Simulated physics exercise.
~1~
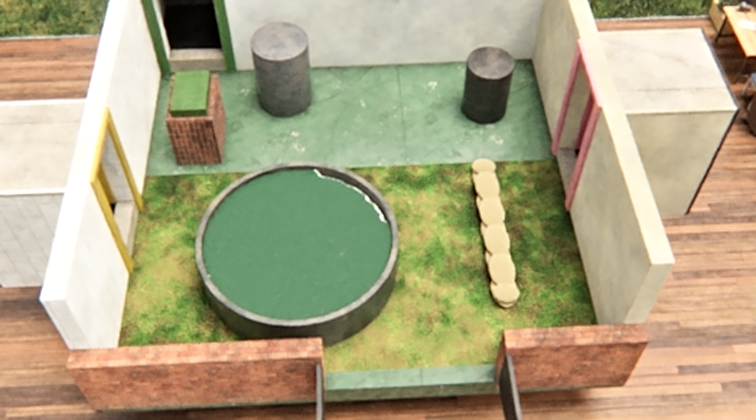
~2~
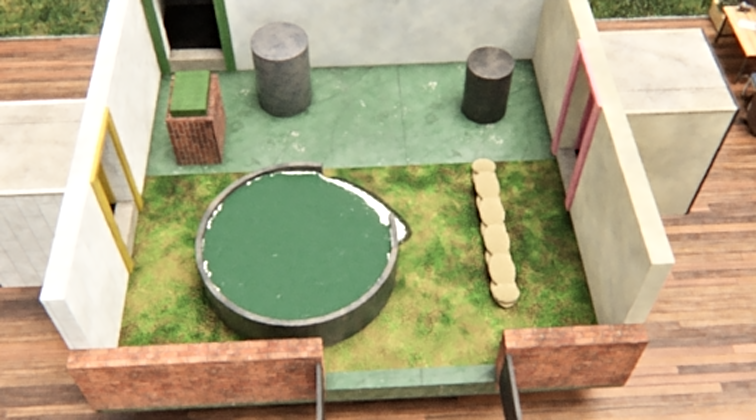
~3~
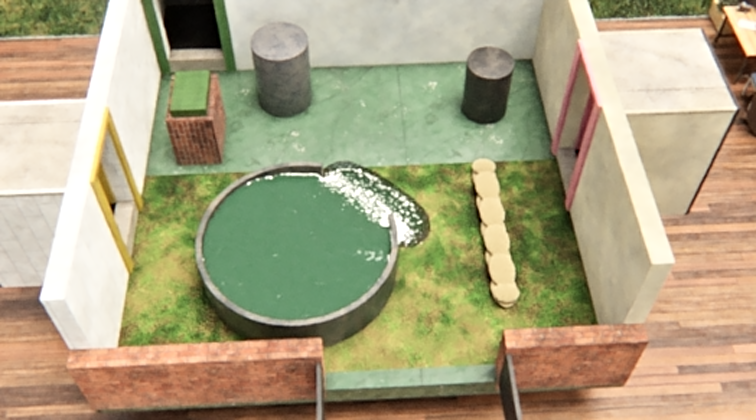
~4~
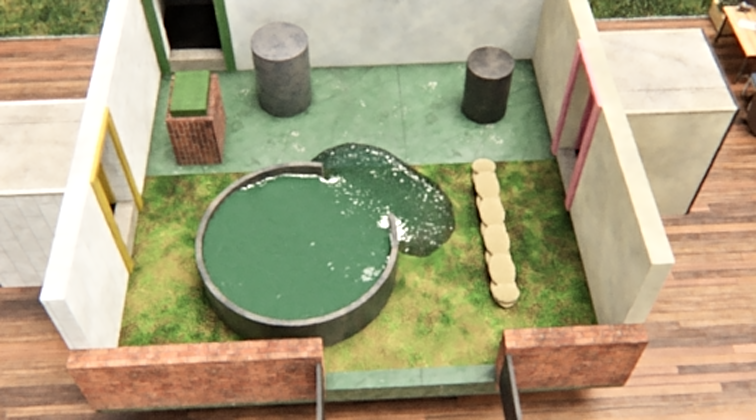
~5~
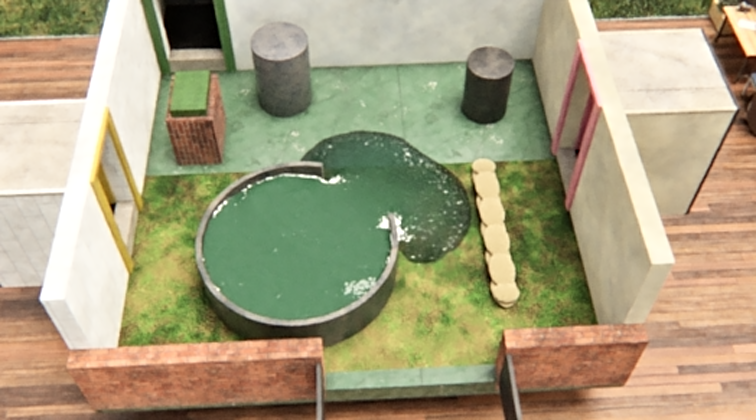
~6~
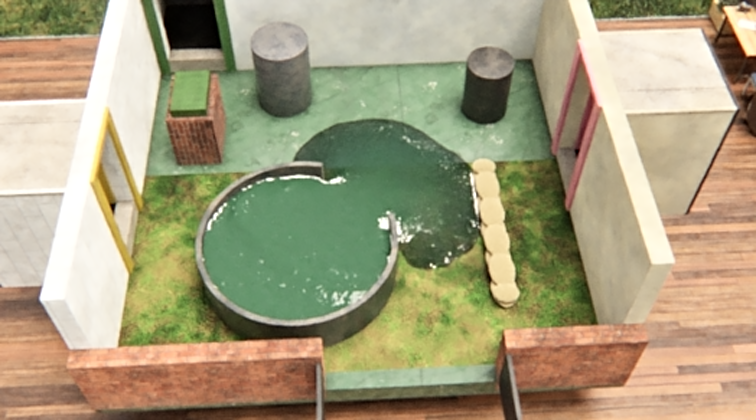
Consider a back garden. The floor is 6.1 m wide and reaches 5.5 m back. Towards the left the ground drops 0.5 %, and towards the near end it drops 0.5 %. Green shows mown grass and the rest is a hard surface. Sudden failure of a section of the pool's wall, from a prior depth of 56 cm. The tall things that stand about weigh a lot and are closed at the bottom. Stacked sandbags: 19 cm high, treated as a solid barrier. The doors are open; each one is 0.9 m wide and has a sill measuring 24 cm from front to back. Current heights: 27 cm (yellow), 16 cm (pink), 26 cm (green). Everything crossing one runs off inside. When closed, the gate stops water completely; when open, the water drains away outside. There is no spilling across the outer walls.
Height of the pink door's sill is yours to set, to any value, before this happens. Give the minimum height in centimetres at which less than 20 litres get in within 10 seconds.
7.5 cm.
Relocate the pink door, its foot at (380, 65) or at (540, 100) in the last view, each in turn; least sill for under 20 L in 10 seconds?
About 15 and 15 cm.
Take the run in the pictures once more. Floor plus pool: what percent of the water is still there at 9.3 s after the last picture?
Around 92 percent is still there.
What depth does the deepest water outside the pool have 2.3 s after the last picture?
Max depth: Around 28 cm.
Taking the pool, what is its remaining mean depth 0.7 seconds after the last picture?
Averaged depth comes out at about 41 cm.
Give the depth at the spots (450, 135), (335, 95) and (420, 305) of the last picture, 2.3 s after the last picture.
In that order: 14, 5 and 4 cm.
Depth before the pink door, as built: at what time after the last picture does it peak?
Around 3.5 seconds.
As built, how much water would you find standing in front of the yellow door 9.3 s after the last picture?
The depth there is around 7.5 cm.
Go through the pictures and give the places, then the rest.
Still water, 56 cm deep, in the pool at (298, 241); the pink door at (575, 130) is dry, in the first picture.
Water pours out on the far side and has run 0.3 m, to a hidden place; about 8 cm deep outside, 56 cm at the back, in the second picture.
The front is at (420, 212), 0.6 m from the gap on the far side; 1.0 m2 of floor is wet, 56 cm left at the back, in the third picture.
The gap is on the far side, the front 1.1 m out at (382, 153); the back of the pool holds 56 cm, in the fourth picture.
The gap is on the far side, the front 1.4 m out at (396, 141); the back of the pool holds 56 cm, in the fifth picture.
Water pours out on the far side and has run 1.7 m, to (407, 129); about 6 cm deep outside, 56 cm at the back; the pink door at (575, 130), 3.0 m from the gap, is still 1.3 m from the nearest water, in the sixth picture.
Then, 0.7 s after the last picture water covers 30 % of the floor, deepest (30 cm) near (468, 120); it has not reached the pink door.
Then, 2.3 s after the last picture water covers 50 % of the floor, deepest (28 cm) near (524, 63); 9 cm at the pink door, 0 litres in over its 16 cm sill.
Then, 9.3 s after the last picture water covers 95 % of the floor, deepest (12 cm) near (552, 360); 8 cm at the pink door, 0 litres in over its 16 cm sill.
At the pink door as built, the water peaked near 12 cm, 3.5 s after the last picture.
Run again over the same 10 s with other heights there, 29 litres in over 7 cm, 13 litres over 8.5 cm. The limit of 20 litres is kept from about 7.5 cm up.
